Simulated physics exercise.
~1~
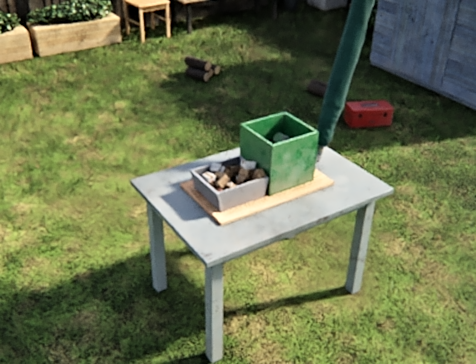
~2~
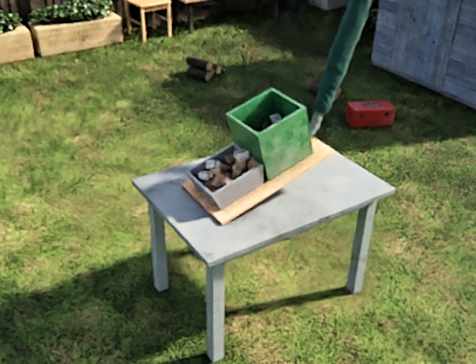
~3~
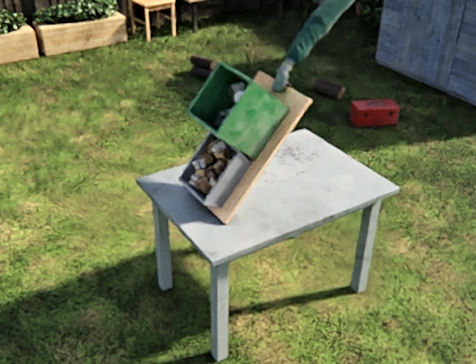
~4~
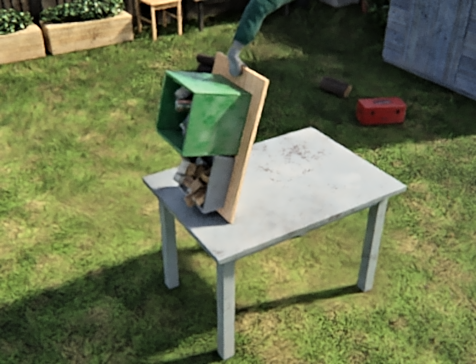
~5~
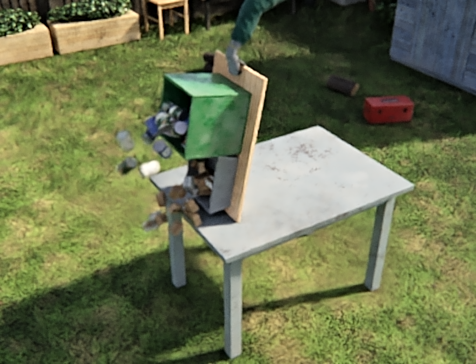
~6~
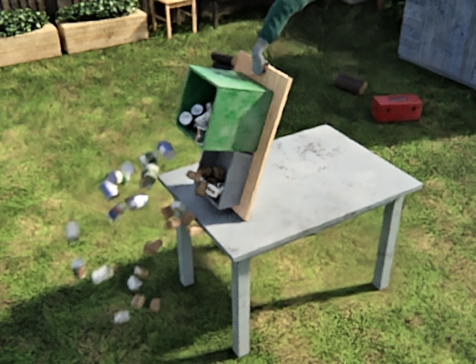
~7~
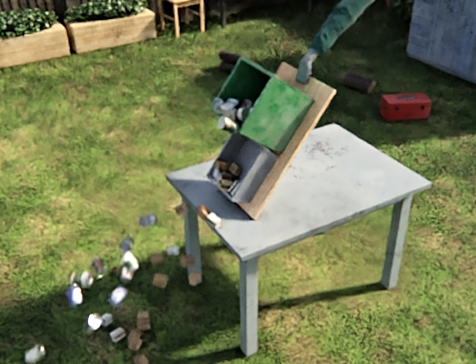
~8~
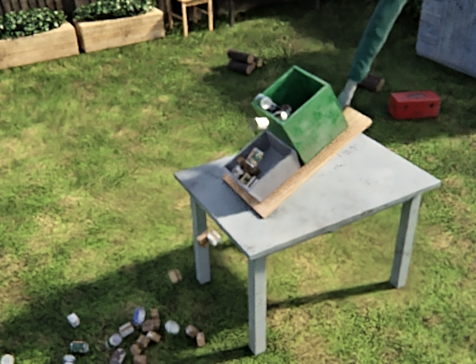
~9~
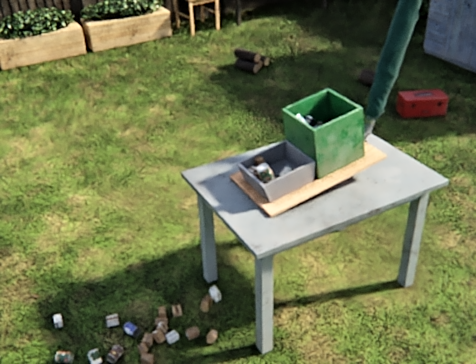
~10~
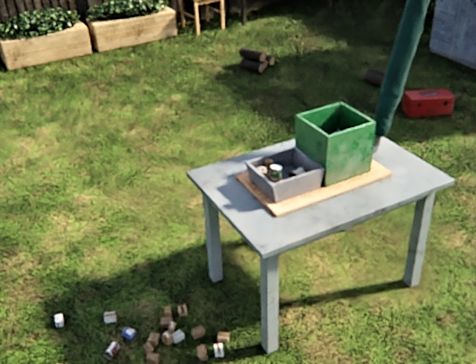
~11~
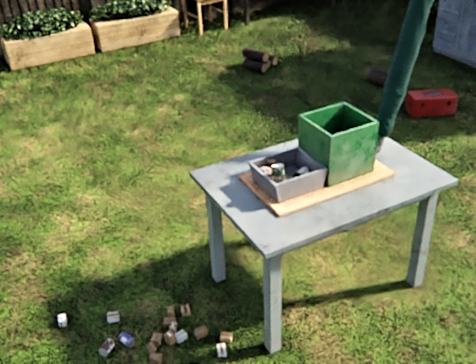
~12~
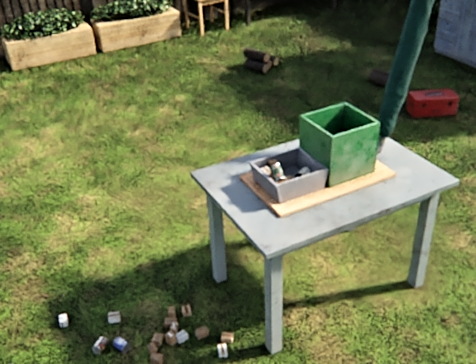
Gloved hand tipping a board with grey and green tubs leftward, spilling small pieces onto grass, then lowering it flat again.
